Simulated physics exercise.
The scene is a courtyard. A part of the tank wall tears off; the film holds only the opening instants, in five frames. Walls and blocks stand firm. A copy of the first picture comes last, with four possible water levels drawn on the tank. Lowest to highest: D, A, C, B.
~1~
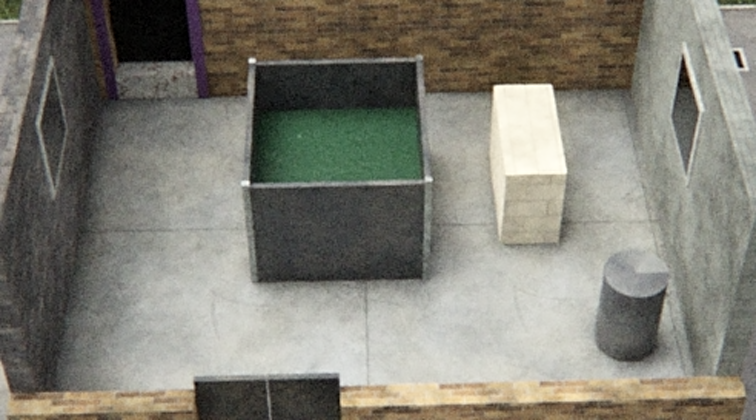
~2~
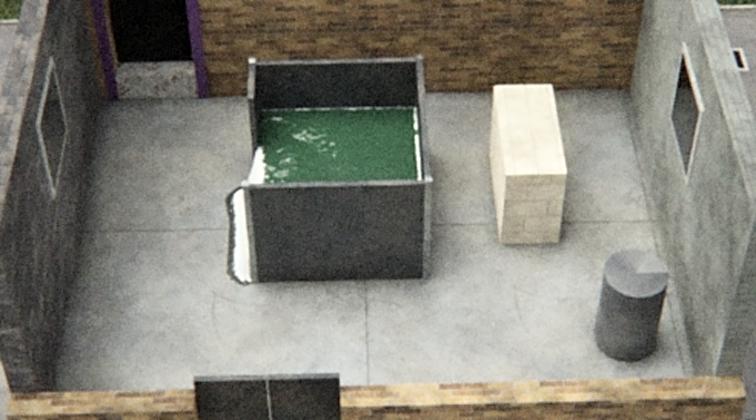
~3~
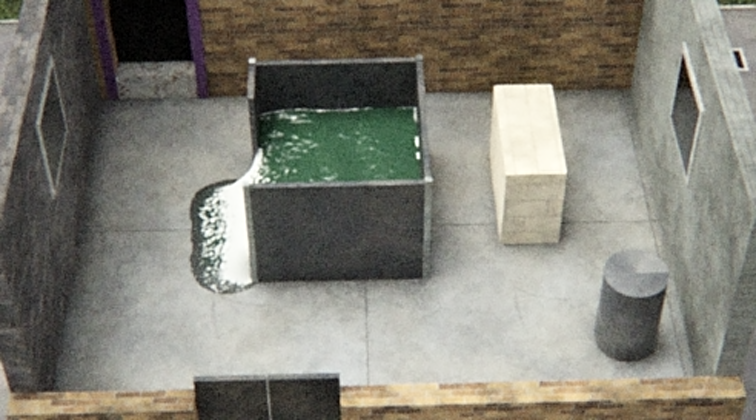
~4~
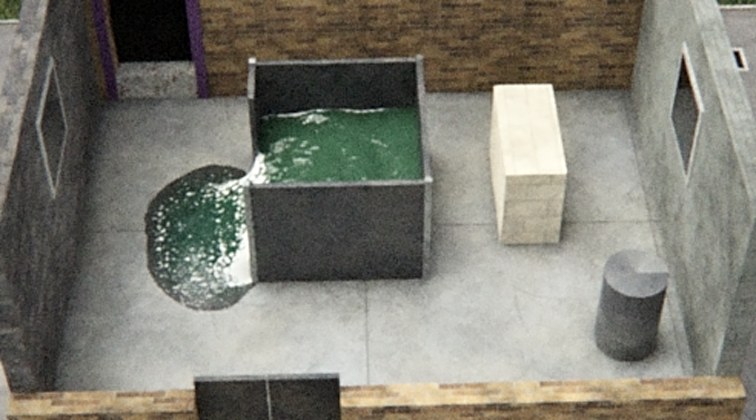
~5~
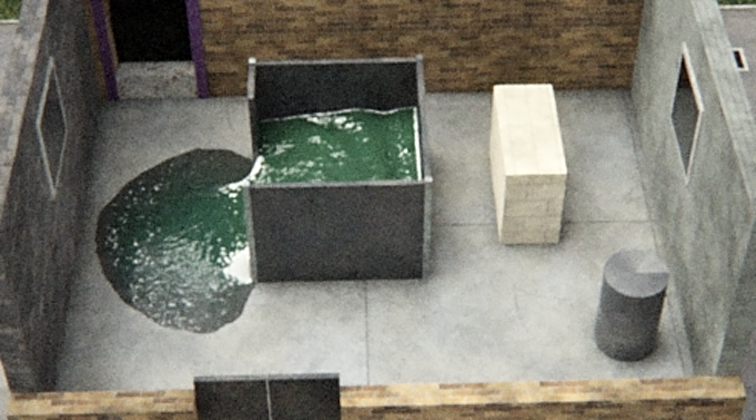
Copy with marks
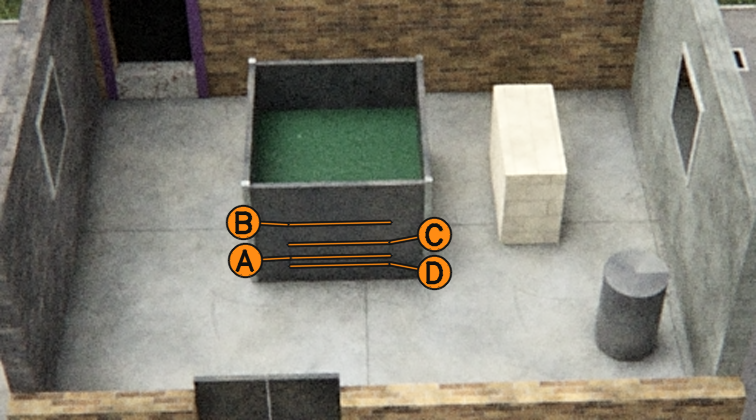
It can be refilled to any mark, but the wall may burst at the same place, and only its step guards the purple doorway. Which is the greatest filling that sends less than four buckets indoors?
B.
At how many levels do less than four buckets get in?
All of the four.
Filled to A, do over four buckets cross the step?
No, that is safe.
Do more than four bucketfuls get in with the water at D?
No, not at all.
In orange, A at (340, 256); B at (338, 223); C at (339, 243); D at (340, 265); from the bottom up D, A, C, B.
With A, nothing gets over.
With B, a splash gets over, under a bucket.
With C, nothing gets over.
With D, nothing gets over.
